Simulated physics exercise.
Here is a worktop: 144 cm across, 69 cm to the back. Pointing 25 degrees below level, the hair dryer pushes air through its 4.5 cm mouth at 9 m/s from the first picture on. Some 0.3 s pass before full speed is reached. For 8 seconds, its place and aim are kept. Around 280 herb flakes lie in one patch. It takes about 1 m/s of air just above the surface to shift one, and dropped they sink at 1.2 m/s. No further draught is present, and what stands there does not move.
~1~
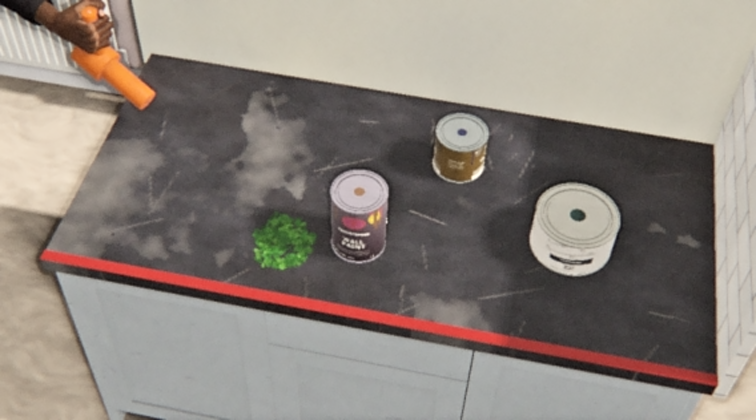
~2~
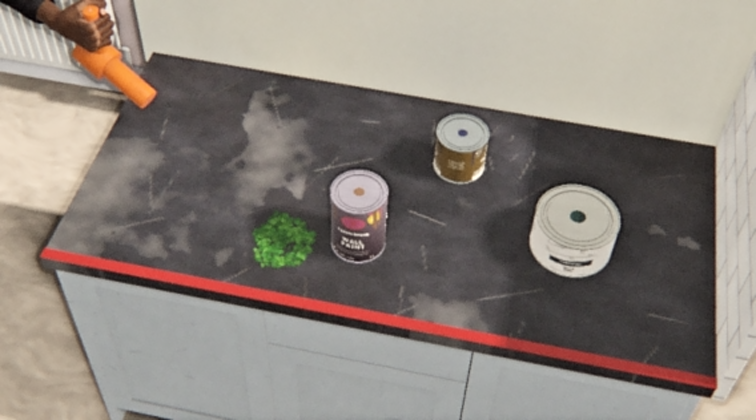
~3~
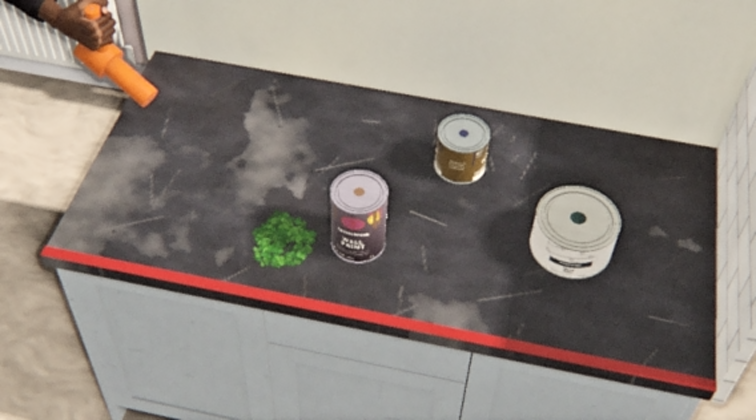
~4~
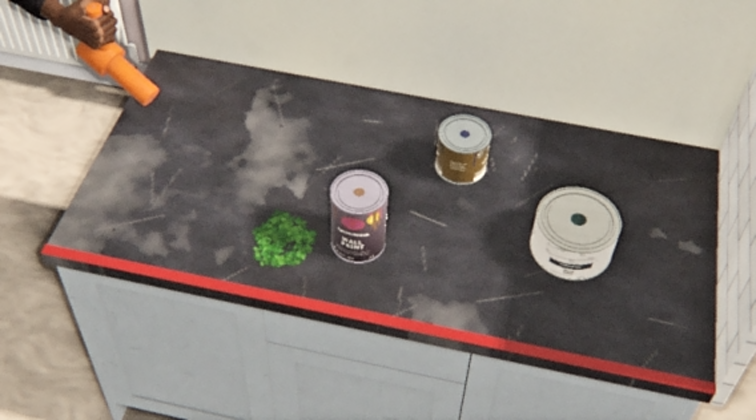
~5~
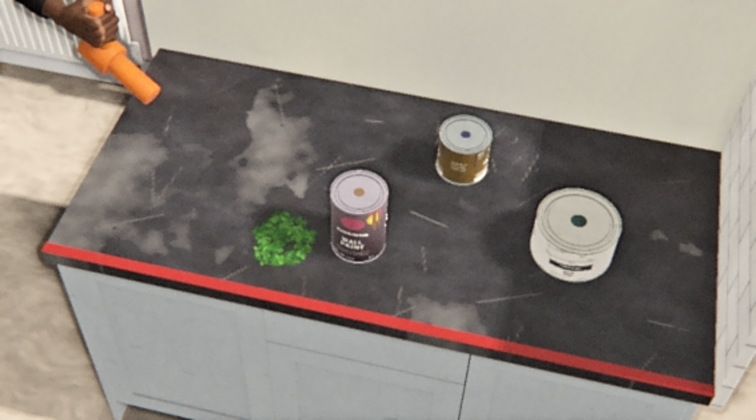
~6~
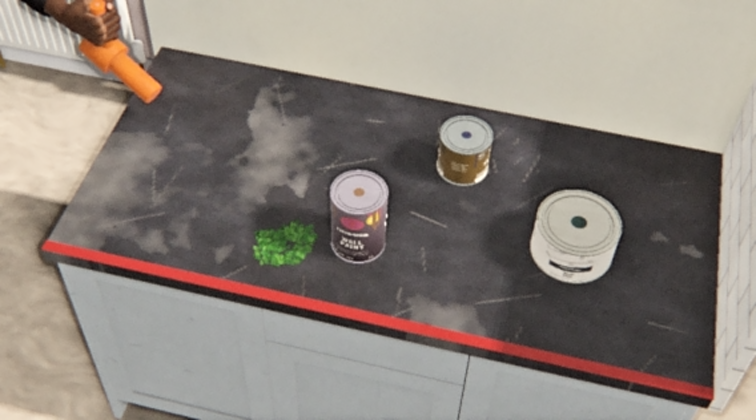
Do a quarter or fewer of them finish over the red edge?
No, more than a quarter do.
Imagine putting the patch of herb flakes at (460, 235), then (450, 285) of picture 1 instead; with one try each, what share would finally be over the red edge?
Roughly 10 %, then 0 %.
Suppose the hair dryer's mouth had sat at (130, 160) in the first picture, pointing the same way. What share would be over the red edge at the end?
It would come out near 70 in a hundred.
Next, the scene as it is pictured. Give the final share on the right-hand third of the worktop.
About 0 percent.
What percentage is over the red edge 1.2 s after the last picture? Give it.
100 per cent, roughly.
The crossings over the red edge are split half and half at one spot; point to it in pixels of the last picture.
(333, 315).
Then, 1.2 s after the last picture, 98 % are over the red edge; 98 % have settled or left.
Then, 2.2 s after the last picture, 98 % are over the red edge; 98 % have settled or left.
Then, 4.1 s after the last picture, 98 % are over the red edge; 98 % have settled or left.
Then, 7.7 s after the last picture, at the end, 98 % are over the red edge.
